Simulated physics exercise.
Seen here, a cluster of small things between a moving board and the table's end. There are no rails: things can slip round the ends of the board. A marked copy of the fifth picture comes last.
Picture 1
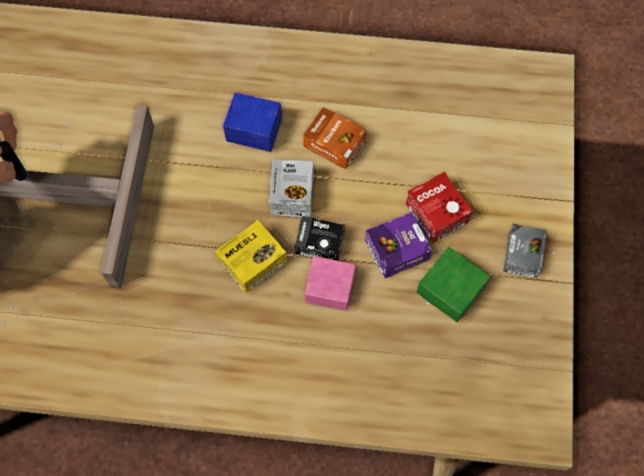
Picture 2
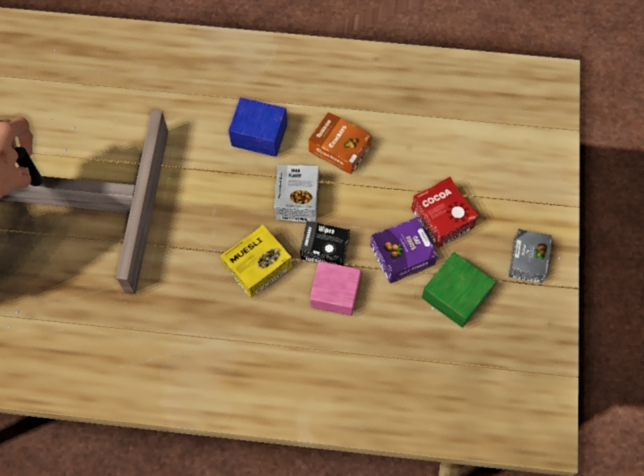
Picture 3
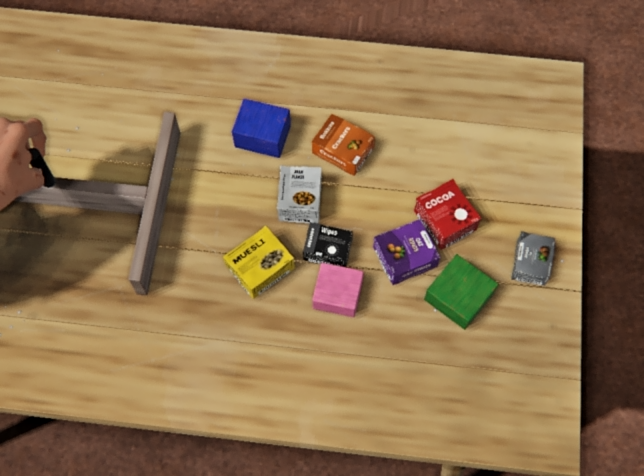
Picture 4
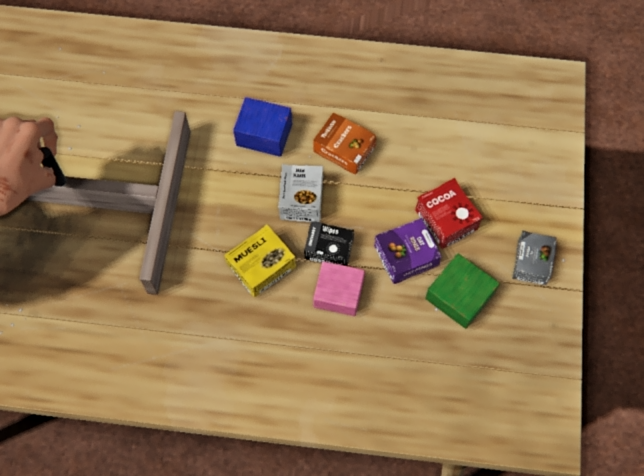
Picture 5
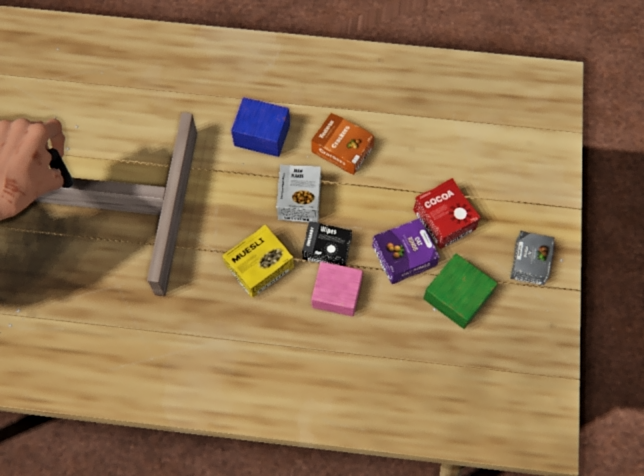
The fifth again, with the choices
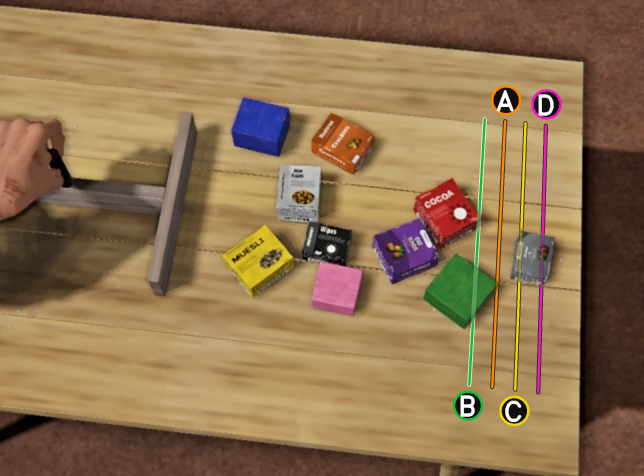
On a wooden table, a hand slid a grey board a short way right toward a cluster of small boxes, packets and coloured blocks, slowing as it neared them, while the items stayed put, untouched.
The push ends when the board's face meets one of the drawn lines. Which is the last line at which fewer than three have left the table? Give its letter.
A is the last line within the limit.
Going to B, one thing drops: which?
The grey packet.
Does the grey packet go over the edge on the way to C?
Yes.
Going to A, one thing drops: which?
The grey packet.
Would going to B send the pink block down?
No.
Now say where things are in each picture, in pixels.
Green block (453, 284); pink block (330, 284); purple packet (399, 245), in the first frame.
Board (140, 191); grey packet (530, 256), in the second frame.
Board (153, 193); red packet (447, 215), in the third frame.
Board (164, 192); white box (301, 194), in the fourth frame.
Board (171, 193); black box (327, 245); green block (460, 291); pink block (337, 289), in the fifth frame.
On the marked copy, A at (499, 246); B at (478, 244); C at (521, 249); D at (542, 251).
With A. Early on, board (288, 206); blue block (312, 115); red packet (451, 213).
Further on, board (406, 218); green block (492, 314); red packet (481, 206).
At the end, board (500, 228); grey packet over the edge; green block (572, 327); one fallen.
As for the rest, B is within the limit but short; C drops four; D drops four.
